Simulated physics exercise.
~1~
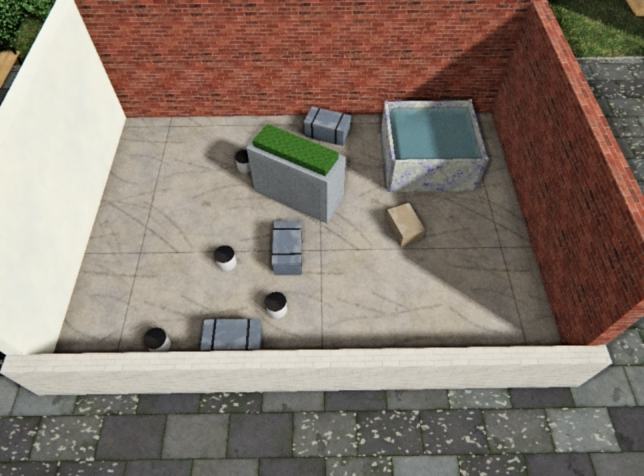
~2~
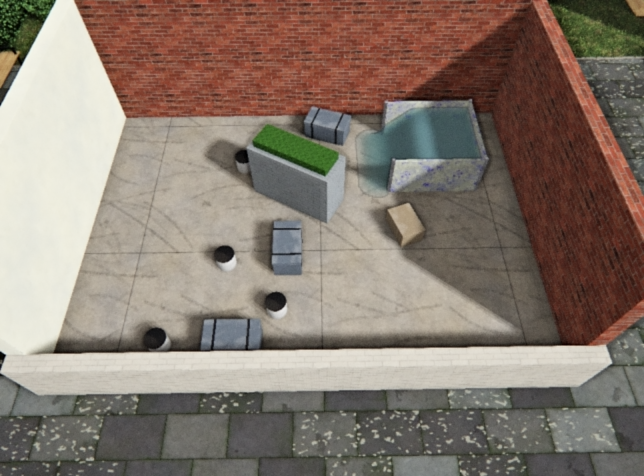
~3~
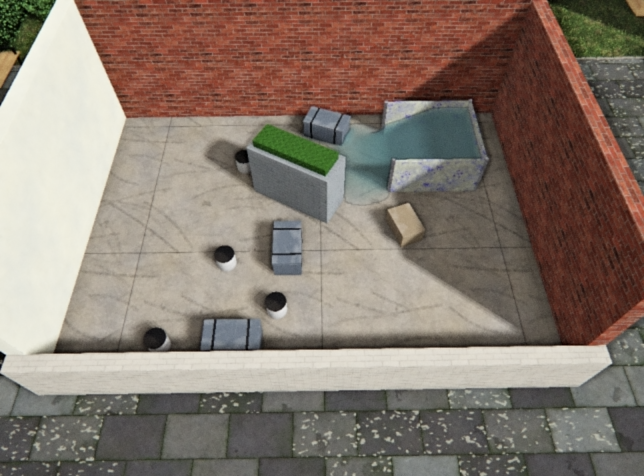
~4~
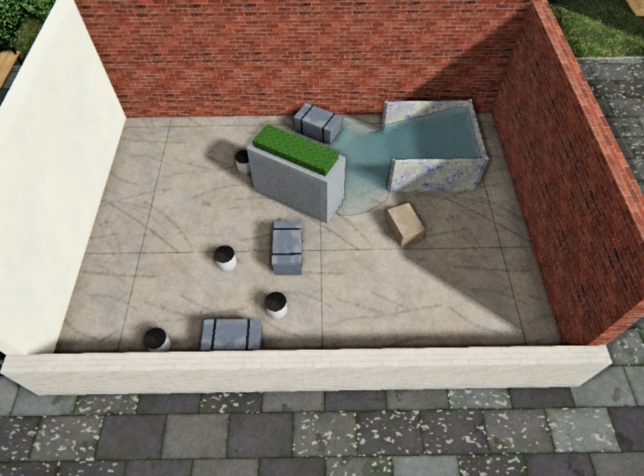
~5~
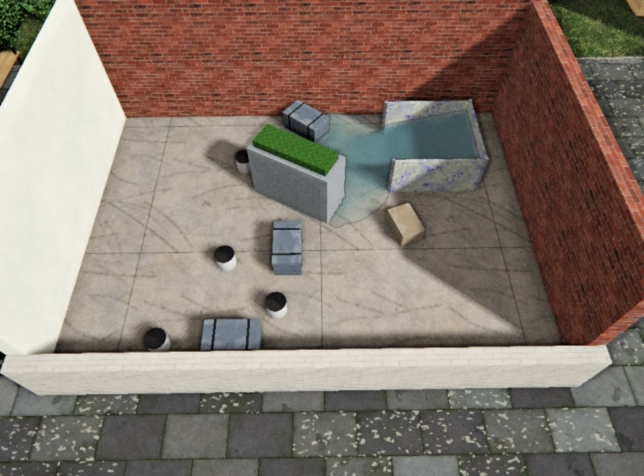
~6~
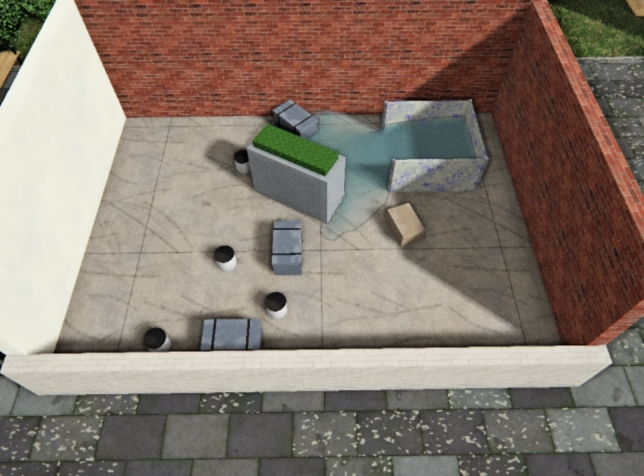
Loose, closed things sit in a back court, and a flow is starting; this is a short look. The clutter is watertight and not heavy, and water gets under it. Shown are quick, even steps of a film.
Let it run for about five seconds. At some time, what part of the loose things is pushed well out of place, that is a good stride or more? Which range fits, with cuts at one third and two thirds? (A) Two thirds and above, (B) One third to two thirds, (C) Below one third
One third to two thirds (B).
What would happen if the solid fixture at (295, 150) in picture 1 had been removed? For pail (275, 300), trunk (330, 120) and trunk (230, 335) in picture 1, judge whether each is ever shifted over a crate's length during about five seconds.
Fell short, went the distance, fell short.
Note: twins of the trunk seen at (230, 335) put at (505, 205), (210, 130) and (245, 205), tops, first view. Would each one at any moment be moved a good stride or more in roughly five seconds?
Stays put, displaced, stays put.
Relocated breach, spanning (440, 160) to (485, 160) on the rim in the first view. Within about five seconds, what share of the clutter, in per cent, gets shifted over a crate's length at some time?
I'd guess around 60 percent of them.
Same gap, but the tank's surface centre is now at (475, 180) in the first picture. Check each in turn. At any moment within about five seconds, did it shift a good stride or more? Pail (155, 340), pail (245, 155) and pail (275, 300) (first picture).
The three, one by one: Past that mark, short of that and past that mark.
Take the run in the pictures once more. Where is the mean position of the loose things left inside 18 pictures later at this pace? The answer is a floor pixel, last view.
On the floor of the last picture, roughly (237, 272).
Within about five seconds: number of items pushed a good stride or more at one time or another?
That adds up to 4.
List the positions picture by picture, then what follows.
A trunk at (328, 119) rests on the ground; a pail at (244, 156), on the bottom; 0 of 8 have shifted, in the first frame.
A trunk at (328, 119) rests on the ground; a pail at (244, 156) rests on the ground; 0 of 8 have shifted, in the second frame.
A trunk at (327, 119), on the bottom; a pail at (244, 156), on the bottom; 0 of 8 have shifted, in the third frame.
A trunk at (318, 117) rests on the ground, close to its start; a pail at (244, 156) rests on the ground; 1 of 8 have shifted, in the fourth frame.
A trunk at (306, 115) rests on the ground, a stride from its start; a pail at (244, 156) rests on the ground; 1 of 8 have shifted, in the fifth frame.
A trunk at (295, 115), on the bottom, a stride from its start; a pail at (242, 156) rests on the ground; 1 of 8 have shifted, in the sixth frame.
A moment on, 2 of 8 are well off their spots; 0 afloat.
Next, 2 of 8 are well off their spots; 1 afloat.
Later, 2 of 8 are well off their spots; 2 afloat.
In the end, 4 of 8 are well off their spots, and 4 have been at some point; 3 afloat.
